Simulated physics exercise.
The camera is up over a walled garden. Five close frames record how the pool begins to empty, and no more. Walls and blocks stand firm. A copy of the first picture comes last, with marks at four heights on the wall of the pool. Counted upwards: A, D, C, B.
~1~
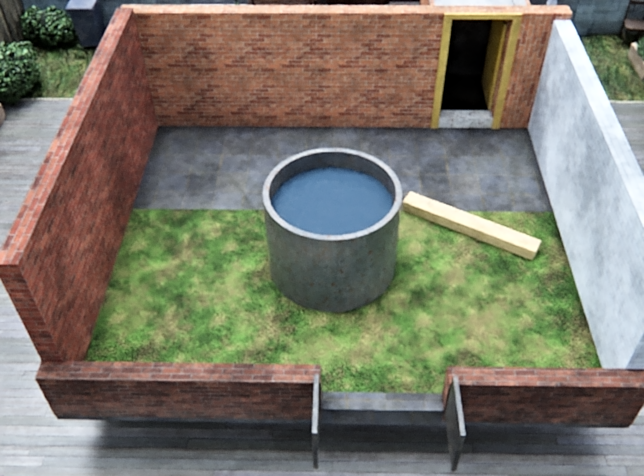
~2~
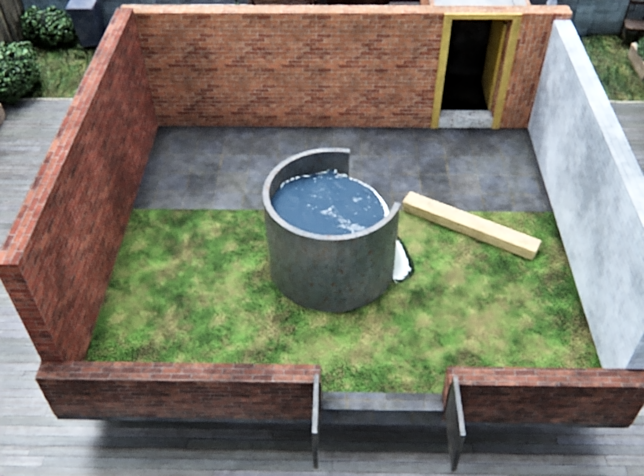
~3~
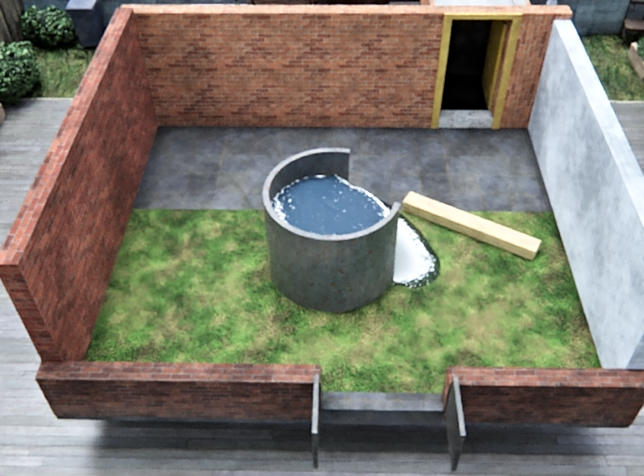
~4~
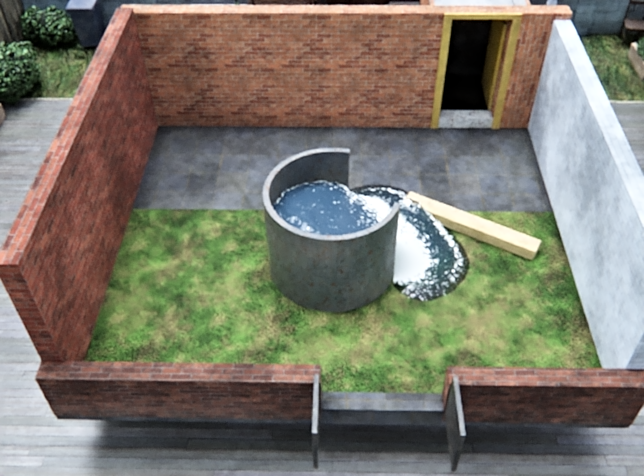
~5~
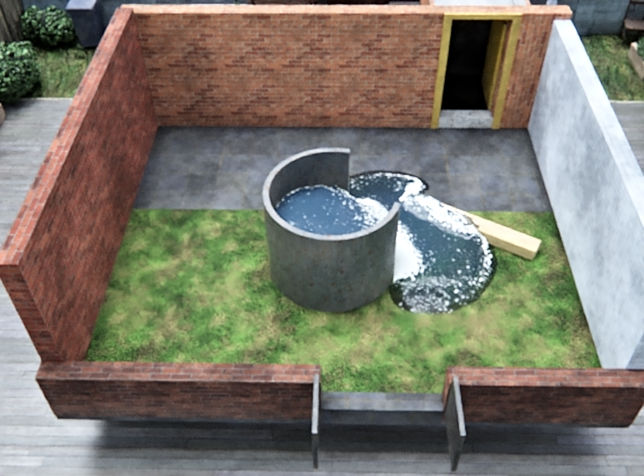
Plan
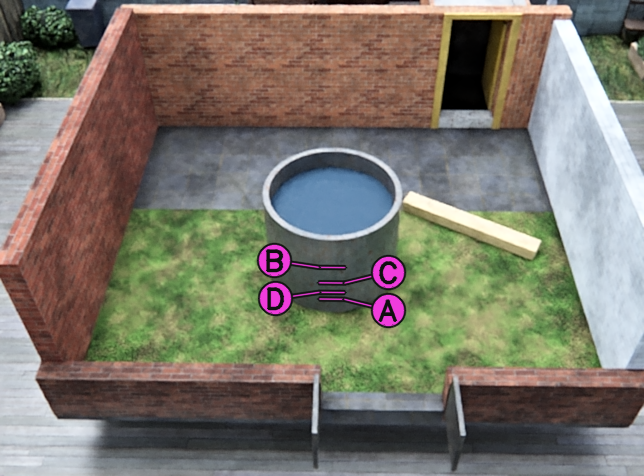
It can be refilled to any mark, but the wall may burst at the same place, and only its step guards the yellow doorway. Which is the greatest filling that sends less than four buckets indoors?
B is the one.
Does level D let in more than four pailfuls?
No, not at all.
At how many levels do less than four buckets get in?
All of the four.
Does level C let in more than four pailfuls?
No.
On the marked copy, A at (331, 299); B at (331, 267); C at (331, 282); D at (331, 292); from the bottom up A, D, C, B.
For level A, nothing gets over.
For level B, a splash gets over, under a bucket.
For level C, nothing gets over.
For level D, nothing gets over.
